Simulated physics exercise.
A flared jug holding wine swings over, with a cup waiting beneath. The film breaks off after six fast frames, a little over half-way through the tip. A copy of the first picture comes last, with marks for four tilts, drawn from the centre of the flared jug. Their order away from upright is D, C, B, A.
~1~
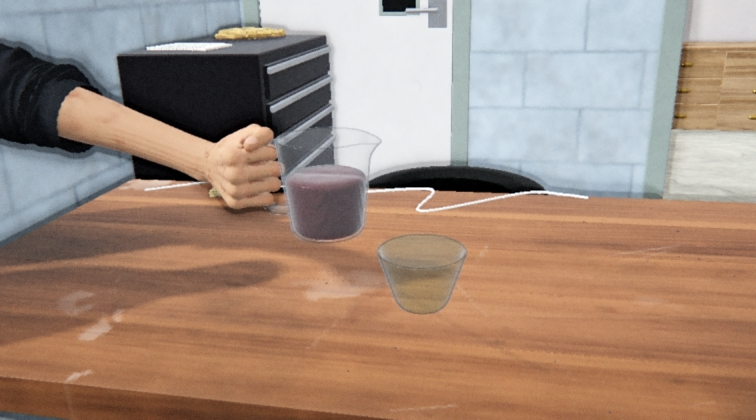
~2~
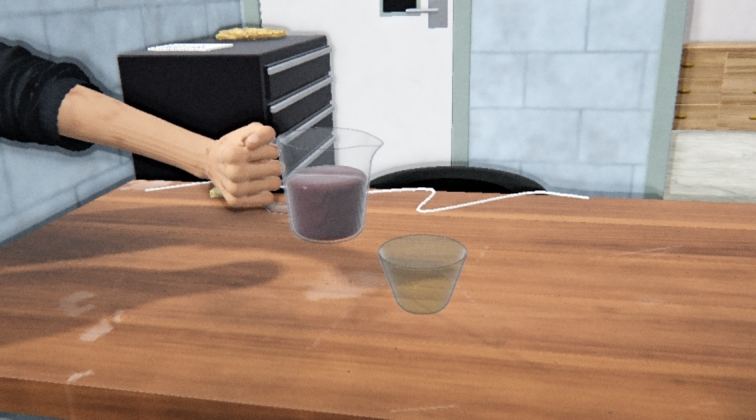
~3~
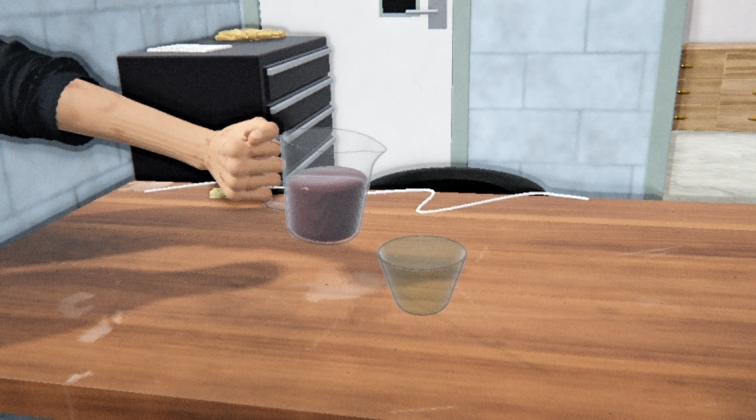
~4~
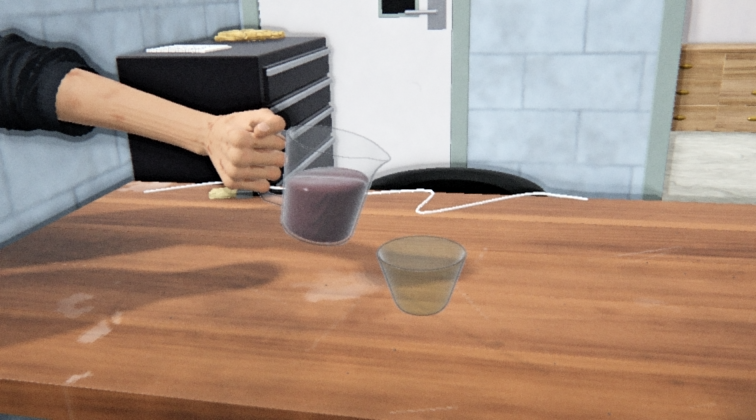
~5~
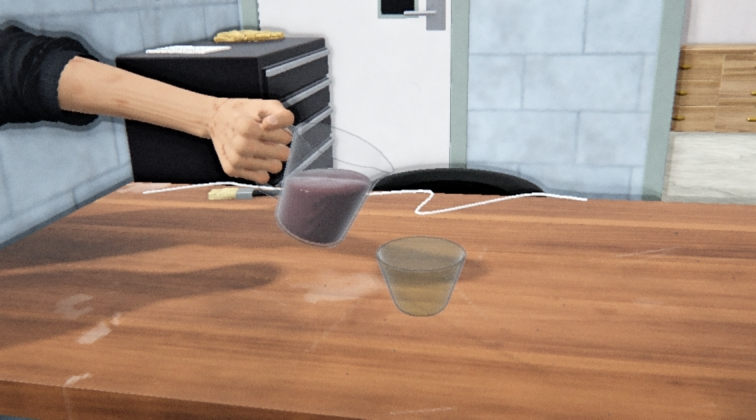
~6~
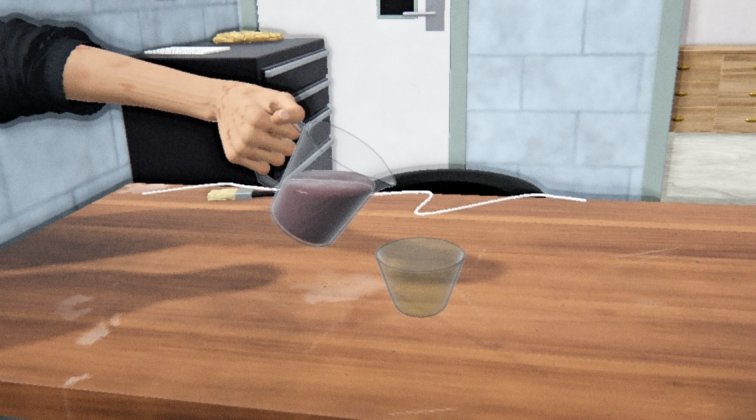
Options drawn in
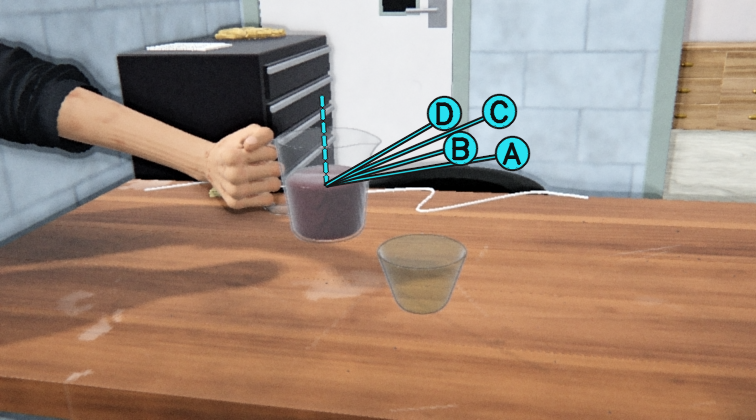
A hand held a clear flared jug of dark purplish wine above a wooden table, then gradually tilted it to the right near a small glass cup, with nothing leaving the jug.
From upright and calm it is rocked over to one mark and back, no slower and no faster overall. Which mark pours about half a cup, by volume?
Take C.
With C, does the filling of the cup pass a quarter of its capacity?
Yes, clearly.
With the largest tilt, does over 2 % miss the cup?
Yes.
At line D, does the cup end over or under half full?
Under.
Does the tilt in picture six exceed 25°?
Yes, it does.
On the marked copy, A at (495, 156); B at (443, 151); C at (483, 118); D at (431, 124).
If A is chosen, the cup ends with about 65 % of what it can hold; 18 % of the wine is spilt.
If B is chosen, the cup ends with about 62 % of what it can hold; 7 % of the wine is spilt.
If C is chosen, the cup ends with about 49 % of what it can hold; 3 % of the wine is spilt.
If D is chosen, the cup ends with about 33 % of what it can hold.
